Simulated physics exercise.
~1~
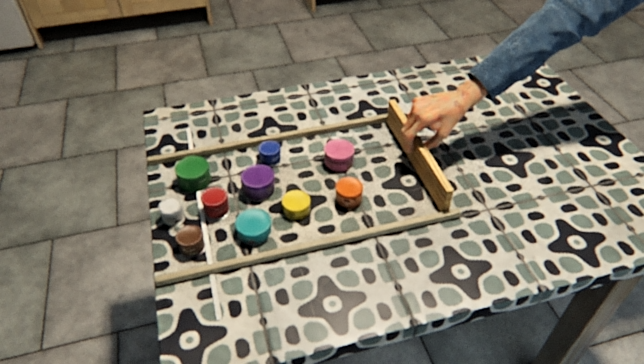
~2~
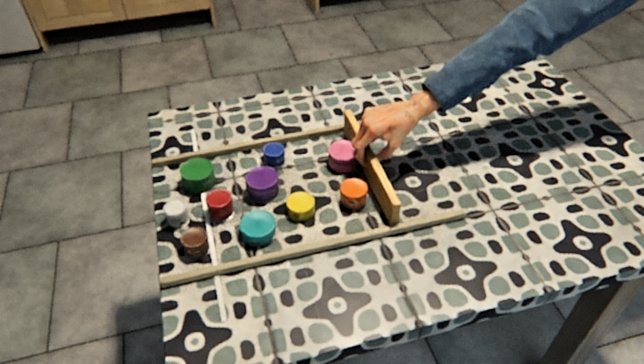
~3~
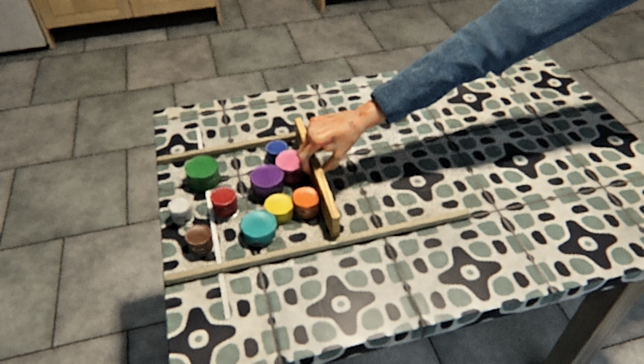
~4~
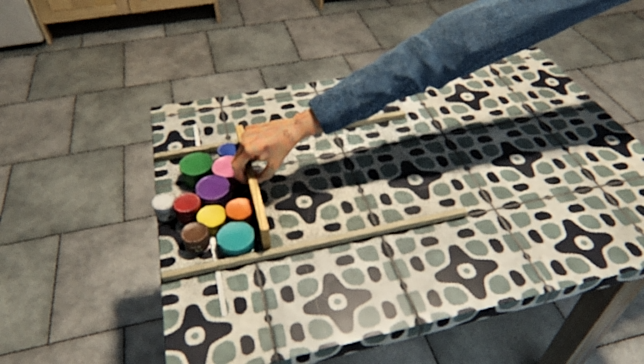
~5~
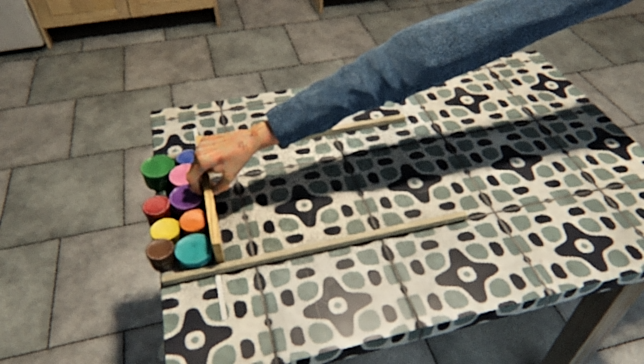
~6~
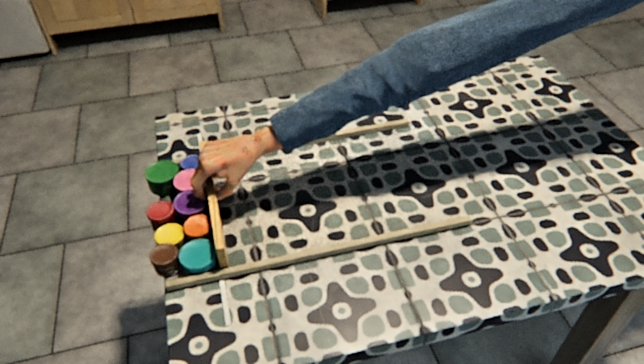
On a patterned tabletop above a grey tiled floor, a hand in a blue denim sleeve holds an upright wooden board between two thin rails, with small colourful tubs scattered to its left. The hand slides the board left, and it soon reaches the pink and orange tubs. It sweeps them along into the purple, blue and yellow ones, bunching the group together. Pushed further, the cluster crowds toward the left edge, and the white tub drops out of sight. The board stops near the edge, with the remaining tubs packed tightly along it and the hand still holding on.
